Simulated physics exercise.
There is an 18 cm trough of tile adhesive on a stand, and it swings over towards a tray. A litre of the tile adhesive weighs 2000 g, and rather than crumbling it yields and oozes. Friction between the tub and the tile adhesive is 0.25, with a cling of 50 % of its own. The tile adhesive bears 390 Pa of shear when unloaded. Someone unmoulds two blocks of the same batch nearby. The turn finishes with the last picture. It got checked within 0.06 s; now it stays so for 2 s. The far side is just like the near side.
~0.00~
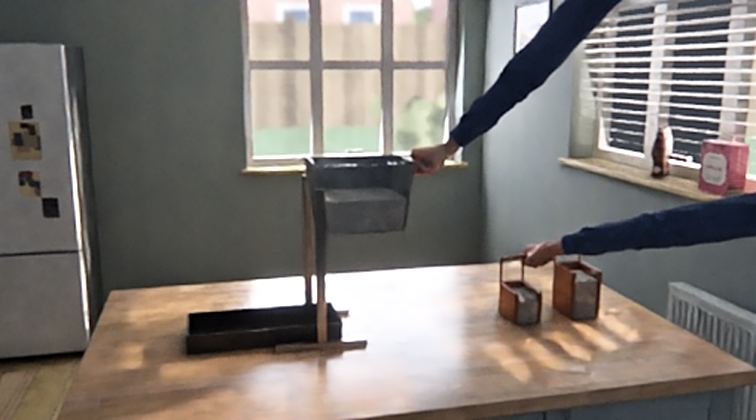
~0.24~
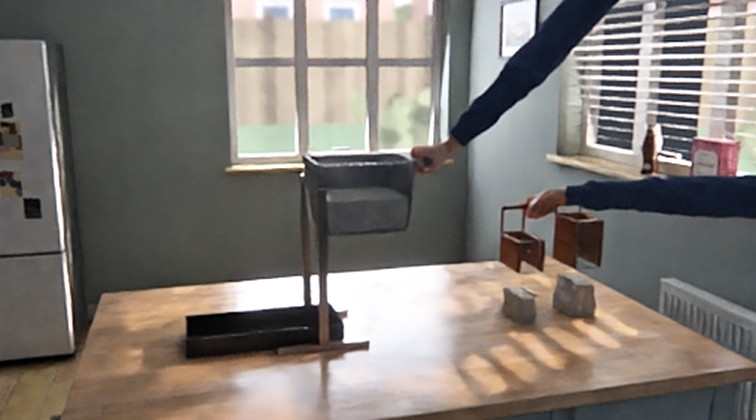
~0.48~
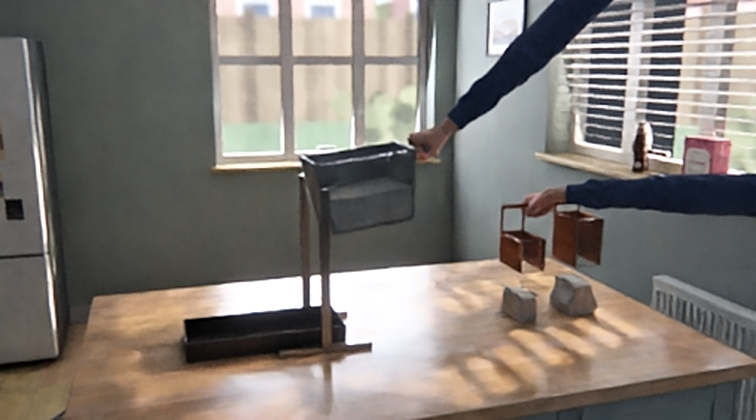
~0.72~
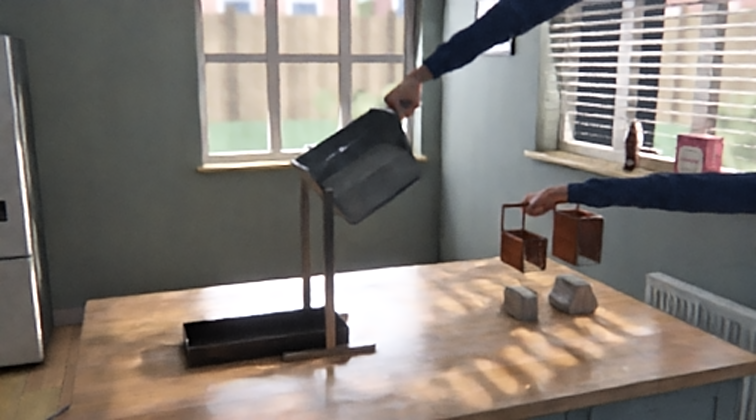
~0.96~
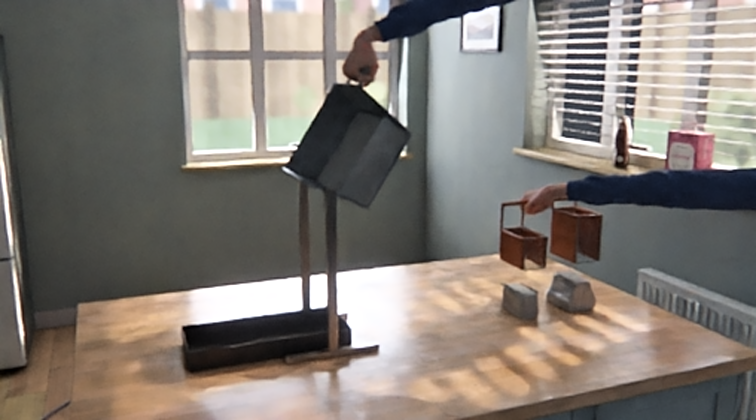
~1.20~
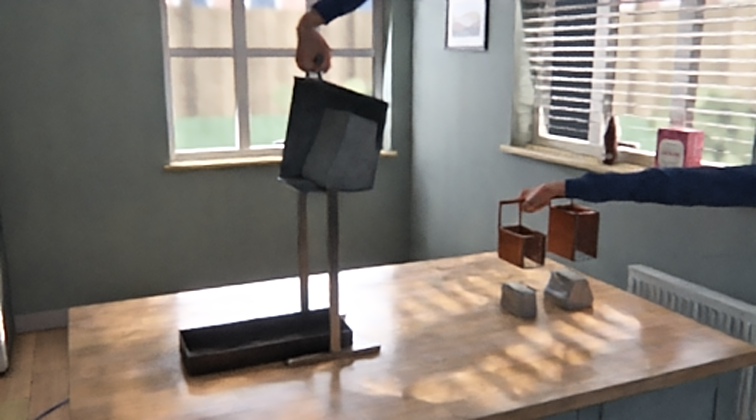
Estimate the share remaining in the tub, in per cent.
I would say roughly 100 per cent remains in the tub.
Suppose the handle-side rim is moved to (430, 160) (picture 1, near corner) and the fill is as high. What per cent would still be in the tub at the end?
That would leave about 75 % in the tub.
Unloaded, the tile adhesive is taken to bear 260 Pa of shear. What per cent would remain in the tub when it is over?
Roughly 80 per cent.
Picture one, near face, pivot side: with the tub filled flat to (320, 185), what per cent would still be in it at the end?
It would come to roughly 60 percent.
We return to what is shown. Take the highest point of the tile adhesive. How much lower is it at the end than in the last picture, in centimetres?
6 cm.
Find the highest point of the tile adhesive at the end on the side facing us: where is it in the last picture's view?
Around (330, 139).
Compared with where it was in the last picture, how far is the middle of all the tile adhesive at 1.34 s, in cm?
About 3 cm.
After 1.34 s, the tub is at 79 degrees and holds 100 %.
After 1.51 s, the tub is at 79 degrees and holds 100 %.
After 1.68 s, the tub is at 79 degrees and holds 100 %.
After 1.85 s, the tub is at 79 degrees and holds 100 %.
After 3.20 s, the tub is at 79 degrees and holds 100 %.
